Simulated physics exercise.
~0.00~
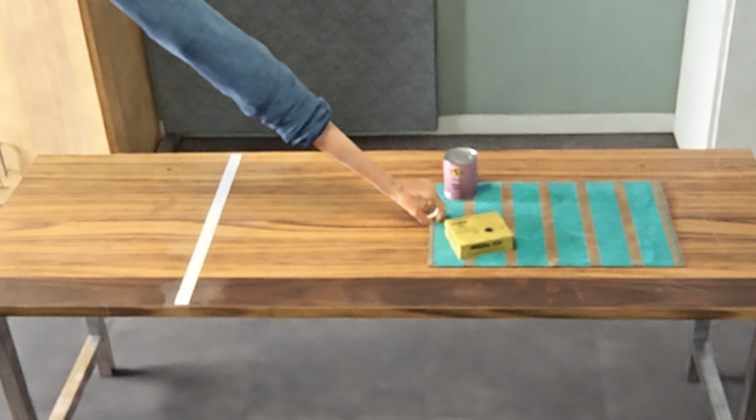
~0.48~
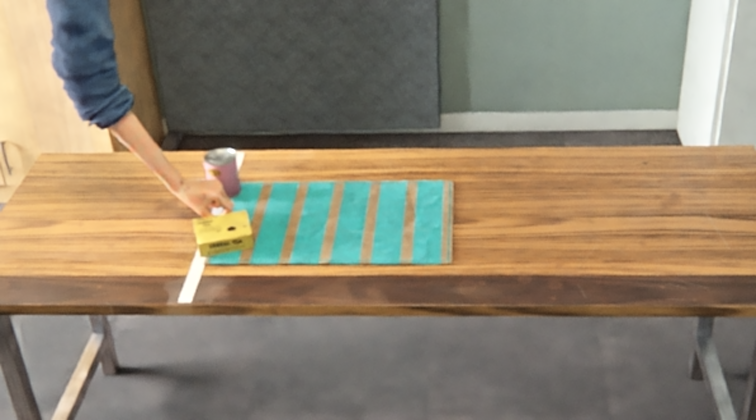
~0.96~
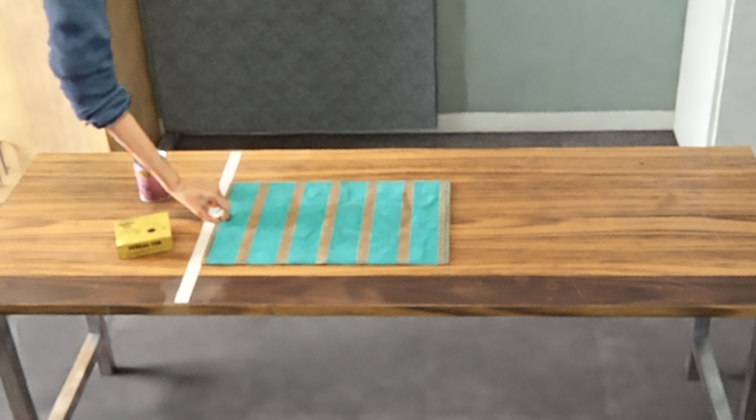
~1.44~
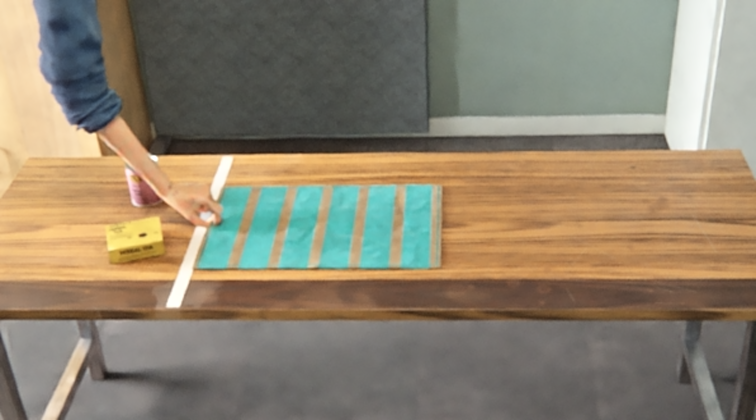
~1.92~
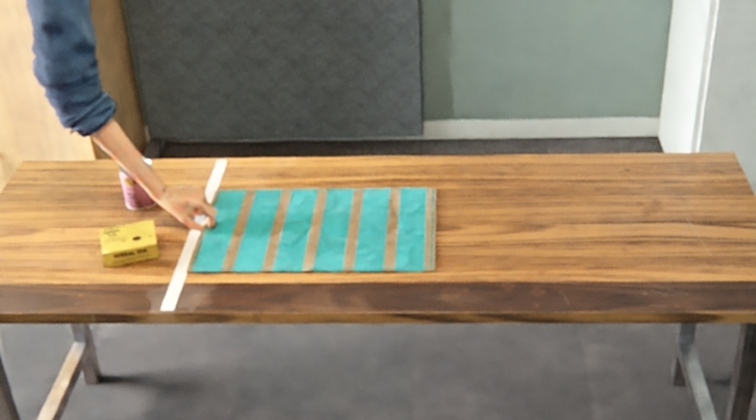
In the video, a hand pulls a turquoise striped tea towel carrying a pink tin and a yellow packet leftward across a wooden desk, stopping at a white tape line, where the tin and then the packet slide off the front edge and rest upright beyond the tape.
